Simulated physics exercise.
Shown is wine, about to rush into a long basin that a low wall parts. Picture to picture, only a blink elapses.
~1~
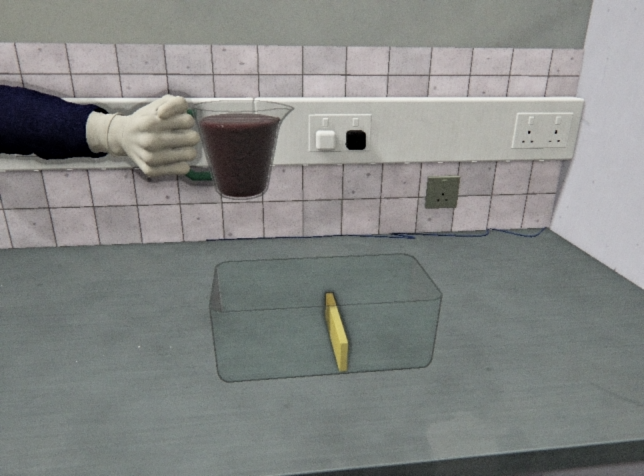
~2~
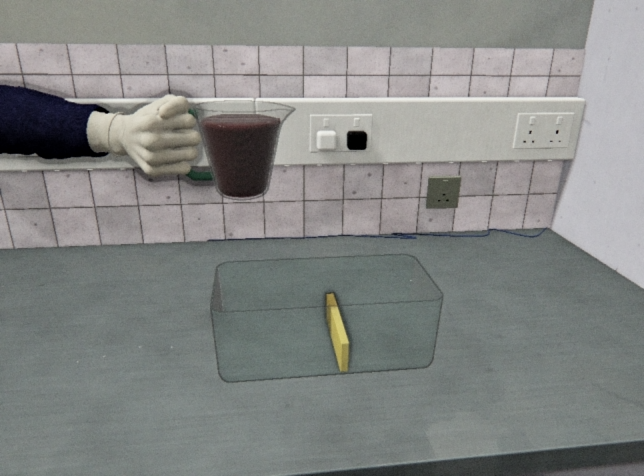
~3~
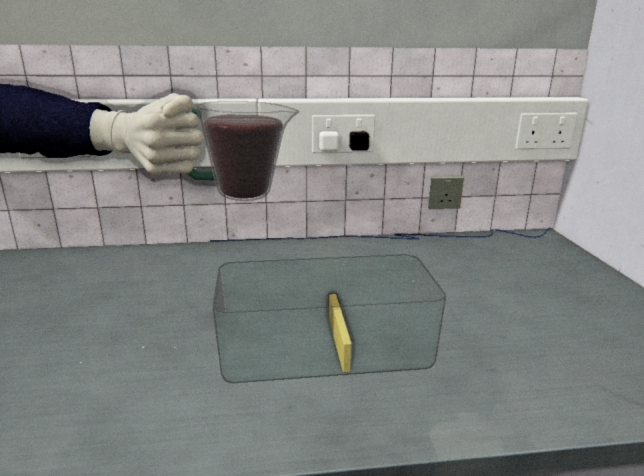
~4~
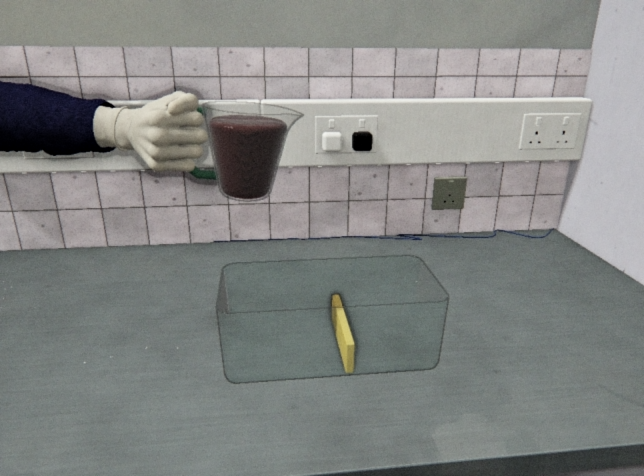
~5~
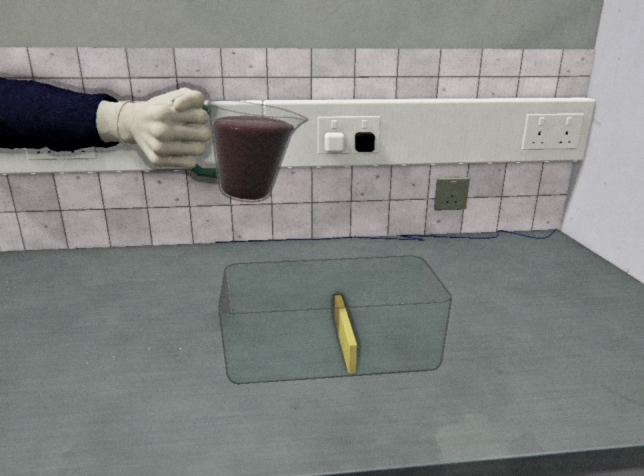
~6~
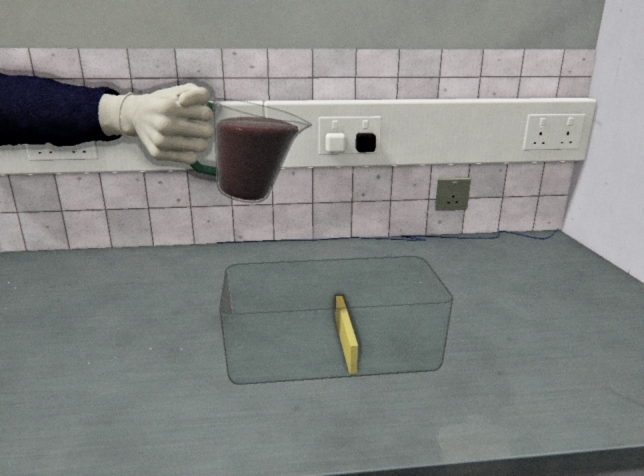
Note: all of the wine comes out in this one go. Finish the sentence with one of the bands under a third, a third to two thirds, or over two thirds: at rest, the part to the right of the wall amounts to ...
At rest, the part to the right of the wall amounts to a third to two thirds.
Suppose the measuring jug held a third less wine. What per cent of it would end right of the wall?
Roughly 30 in a hundred.
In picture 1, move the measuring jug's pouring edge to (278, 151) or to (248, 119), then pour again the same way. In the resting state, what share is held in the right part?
Close to 15 % for the first start and close to 5 % for the second.
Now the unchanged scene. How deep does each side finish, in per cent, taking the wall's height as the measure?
20 per cent for the left part, 30 for the right.
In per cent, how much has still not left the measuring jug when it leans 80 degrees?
Near 60 percent is still in there.
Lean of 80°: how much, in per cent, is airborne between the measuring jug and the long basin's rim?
I'd reckon some 35 per cent.
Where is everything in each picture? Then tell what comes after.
In the first frame, it leans 0°; its right rim is at (295, 107); the wine meets the walls at (198, 119) and (280, 118); the long basin's rim runs from (213, 286) to (427, 275); the wall's top is at (336, 317).
In the second frame, it leans 1°; its right rim is at (296, 108); the wine meets the walls at (200, 119) and (281, 119).
In the third frame, it leans 2°; its right rim is at (300, 110); the wine meets the walls at (203, 119) and (284, 121).
In the fourth frame, it leans 5°; its right rim is at (304, 114); the wine meets the walls at (208, 119) and (288, 123).
In the fifth frame, it leans 9°; its right rim is at (309, 118); the wine meets the walls at (213, 121) and (294, 125).
In the sixth frame, it leans 13°; its right rim is at (313, 124); the wine meets the walls at (217, 122) and (298, 126).
A moment on, the measuring jug is tipped on its side and 61 per cent is still to pour, 0 is left of the wall and 6 right of it.
Next, the measuring jug is tipped right over and 5 per cent is still to pour, 24 is left of the wall and 49 right of it.
Then the measuring jug is tipped right over and 0 per cent is still to pour, 46 is left of the wall and 50 right of it.
Later the measuring jug is tipped right over and 0 per cent is still to pour, 46 is left of the wall and 51 right of it.
In the end 47 per cent lies left of the wall, 51 right of it and 3 outside.
